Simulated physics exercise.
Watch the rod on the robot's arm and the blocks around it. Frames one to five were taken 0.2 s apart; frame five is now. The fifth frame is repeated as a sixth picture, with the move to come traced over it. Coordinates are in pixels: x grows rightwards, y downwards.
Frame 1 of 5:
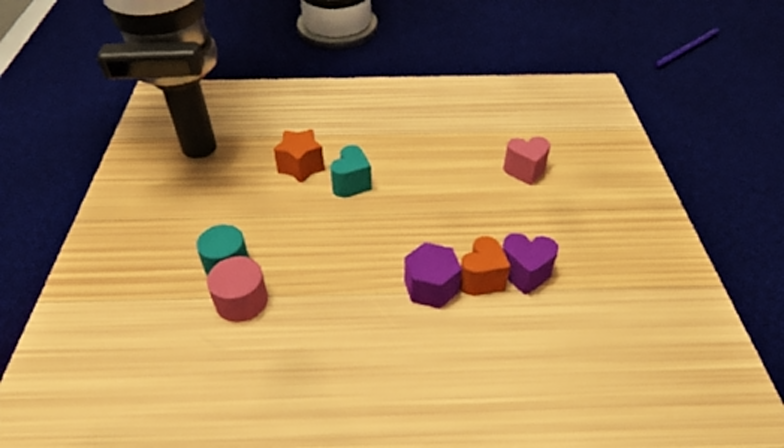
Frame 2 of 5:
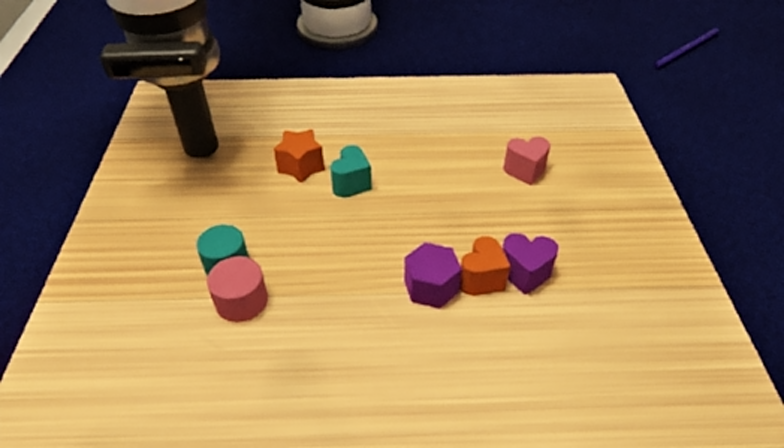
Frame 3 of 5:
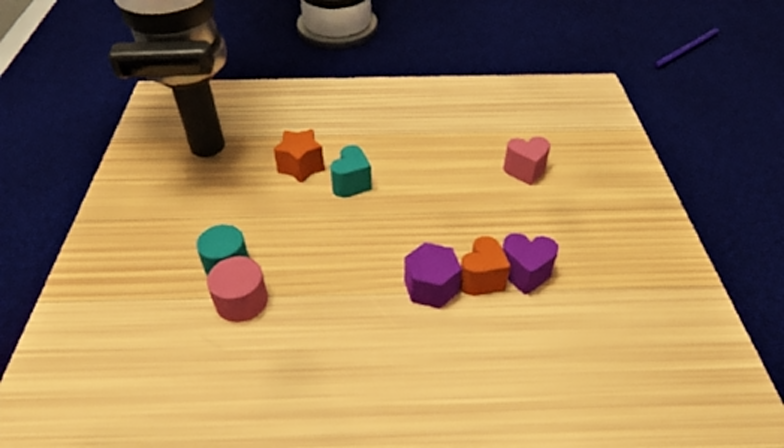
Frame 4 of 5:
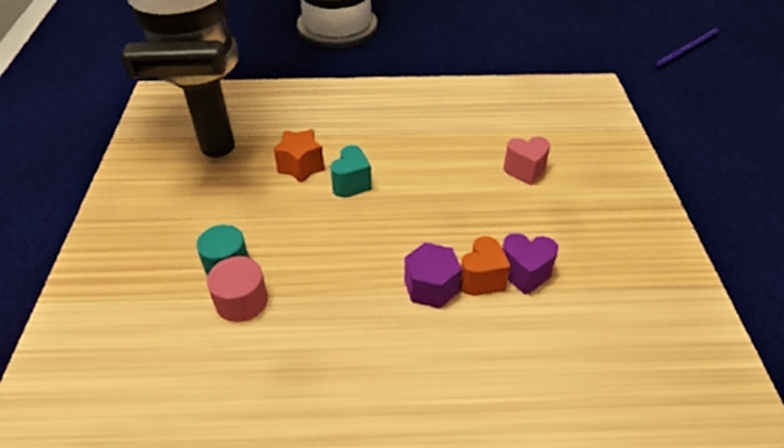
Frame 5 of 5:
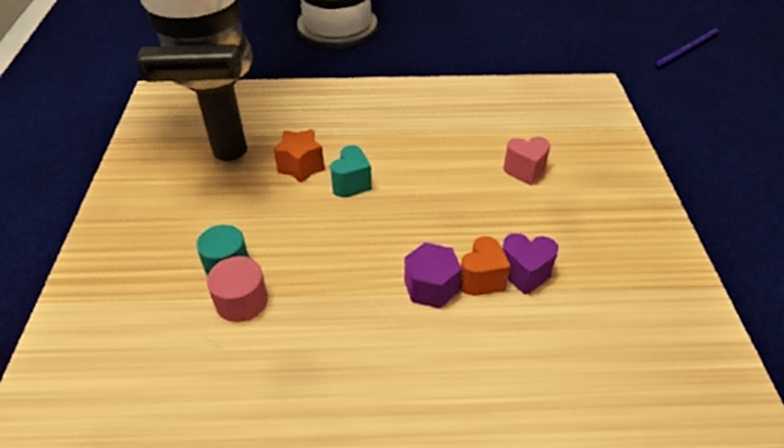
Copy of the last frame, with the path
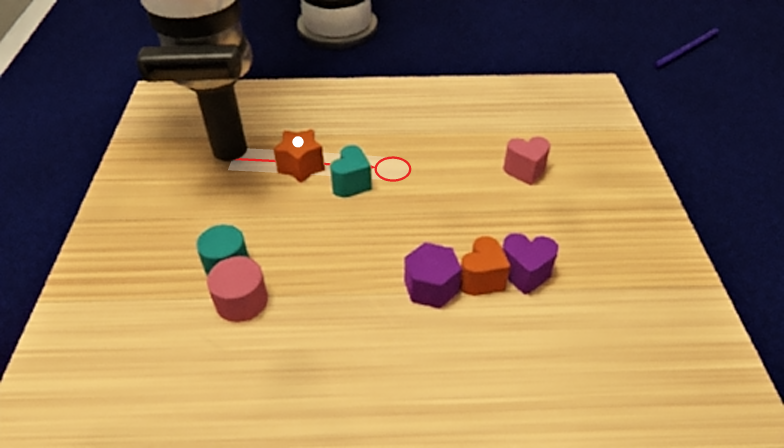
We see a robot arm with a dark rod above a wooden board holding an orange star, a turquoise heart and other colourful blocks; the rod moves slightly right, nearer the star, while the blocks stay still.
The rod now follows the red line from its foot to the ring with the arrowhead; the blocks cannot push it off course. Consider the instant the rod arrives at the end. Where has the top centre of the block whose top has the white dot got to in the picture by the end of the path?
So, by the moment the path ends, you'll find the top centre of the block whose top has the white dot at (423, 160).
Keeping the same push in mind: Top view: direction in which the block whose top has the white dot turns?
Answer: With the clock.
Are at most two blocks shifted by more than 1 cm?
That would be a yes.
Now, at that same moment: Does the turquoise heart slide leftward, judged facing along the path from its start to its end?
It seems not.
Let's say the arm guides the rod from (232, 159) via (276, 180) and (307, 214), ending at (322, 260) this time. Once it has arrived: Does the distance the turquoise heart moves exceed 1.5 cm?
It seems not.
The drawn path runs from (232, 159) directly to (393, 169); the dot is on the orange star.
What follows on the original path. One third of the way, rod (286, 153); orange star (316, 145).
Two thirds of the way, rod (338, 156); orange star (369, 150), turned 15° clockwise; turquoise heart (390, 170), turned 50° clockwise.
At the end, rod (393, 160); orange star (423, 160), turned 40° clockwise; turquoise heart (422, 186), turned 60° clockwise.
